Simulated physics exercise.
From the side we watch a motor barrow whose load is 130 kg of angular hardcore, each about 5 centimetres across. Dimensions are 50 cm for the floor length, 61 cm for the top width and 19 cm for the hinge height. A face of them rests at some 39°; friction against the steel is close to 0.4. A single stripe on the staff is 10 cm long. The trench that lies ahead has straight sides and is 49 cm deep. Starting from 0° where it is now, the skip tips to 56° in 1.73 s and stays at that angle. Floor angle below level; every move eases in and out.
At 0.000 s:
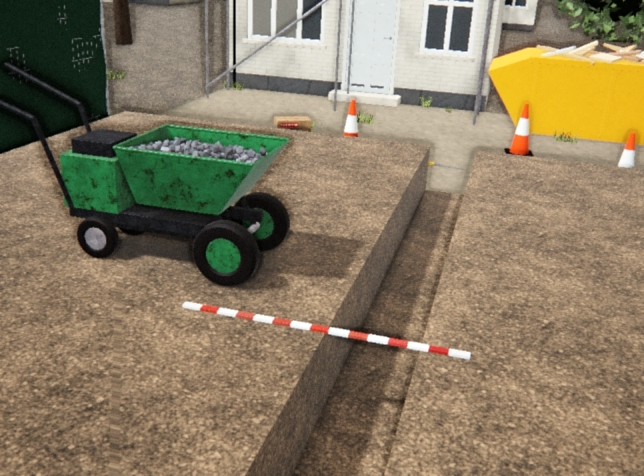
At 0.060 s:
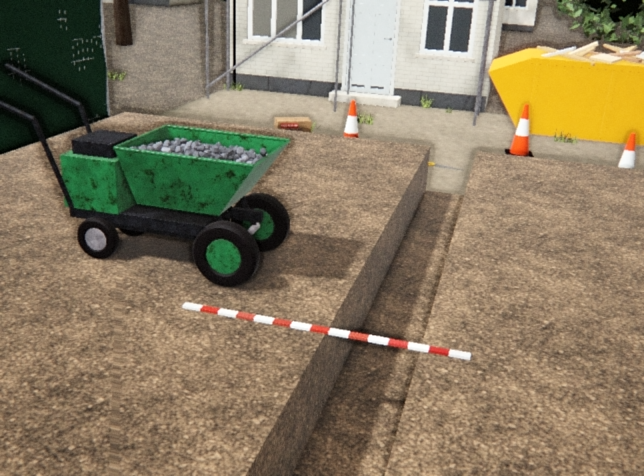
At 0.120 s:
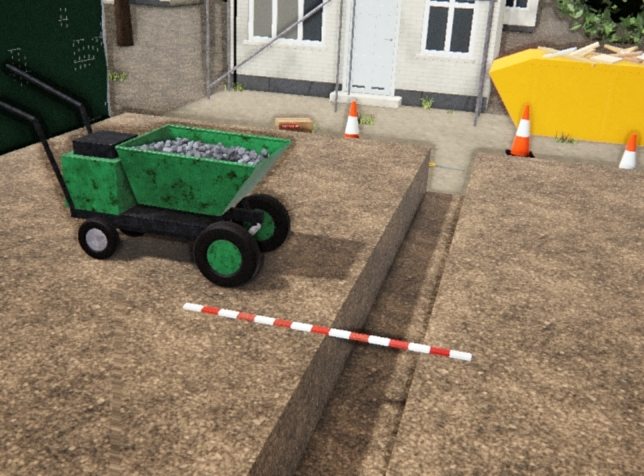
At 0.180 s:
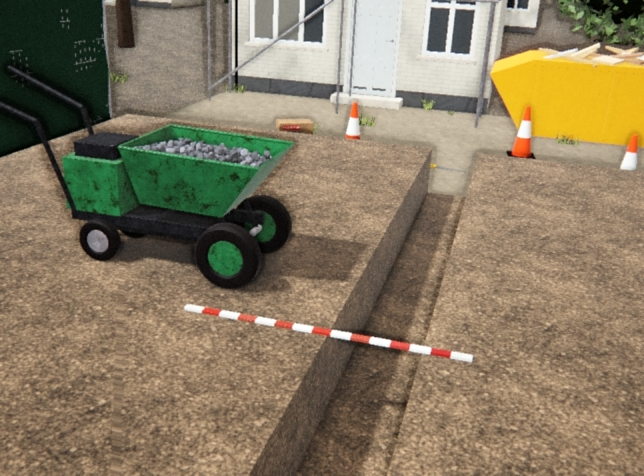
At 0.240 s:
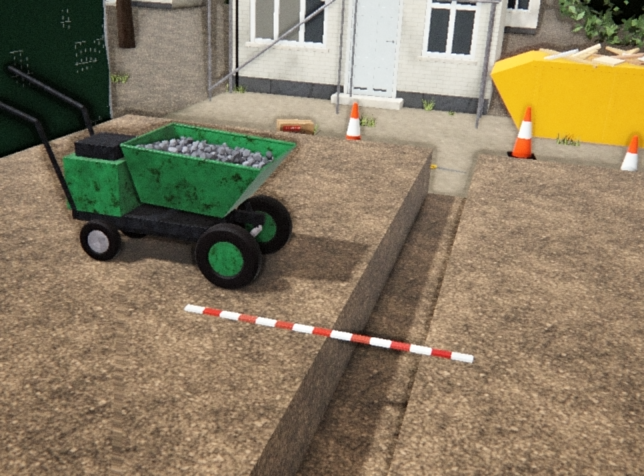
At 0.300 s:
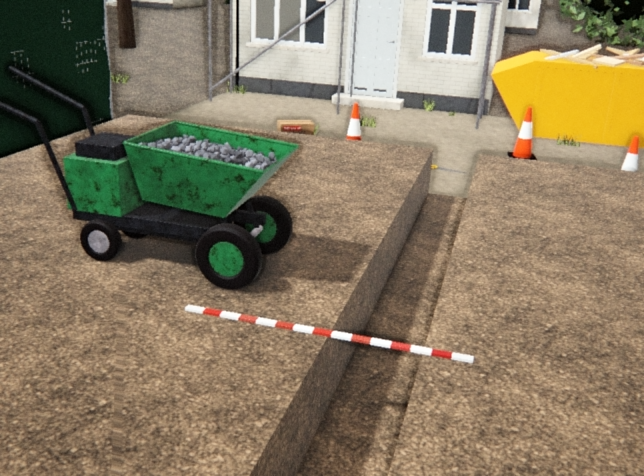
On a building plot in front of a pale house, a green motor barrow loaded with grey stones stands left of a straight trench, with a red-and-white staff lying across it. The barrow's skip starts level, then tilts slightly and slowly toward the trench, while everything around it stays still.
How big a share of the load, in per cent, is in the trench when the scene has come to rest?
A share of about 11 percent.
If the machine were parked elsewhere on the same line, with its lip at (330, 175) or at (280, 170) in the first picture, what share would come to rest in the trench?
That gives roughly 10 per cent and roughly 15 per cent.
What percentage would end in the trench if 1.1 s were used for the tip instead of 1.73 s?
That would give about 20 percent.
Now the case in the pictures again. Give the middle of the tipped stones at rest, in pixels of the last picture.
Roughly at pixel (378, 370).
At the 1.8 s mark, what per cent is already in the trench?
Roughly 0% by that time.
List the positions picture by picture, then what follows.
The skip is at 0°, its lip at (253, 165); the top of the load is at (204, 148), in the first frame.
The skip is at 0°, its lip at (253, 166); the top of the load is at (201, 148); the stones move at 0.1 m/s on average, in the second frame.
The skip is at 1°, its lip at (255, 167); the top of the load is at (202, 148); the stones move at 0.1 m/s on average, in the third frame.
Lip at (258, 169), floor tilted 2°, highest stones at (201, 148); the stones move at 0.2 m/s on average, in the fourth frame.
The skip is at 3°, its lip at (260, 171); the top of the load is at (194, 147); the stones move at 0.2 m/s on average, in the fifth frame.
The skip is at 4°, its lip at (263, 172); the top of the load is at (192, 145); the stones move at 0.2 m/s on average, in the sixth frame.
After 1.3 s the floor is at 47°; 100 % in the skip; the foremost stones are at (310, 214).
After 1.8 s the floor is at 56°; 97 % in the skip, 2 % short of the trench, 1 % in the trench; the foremost stones are at (359, 285).
After 2.2 s the floor is at 56°; 91 % in the skip, 4 % short of the trench, 5 % in the trench; the foremost stones are at (401, 374).
After 4.1 s the floor is at 56°; 86 % in the skip, 4 % short of the trench, 11 % in the trench; the foremost stones are at (418, 397).
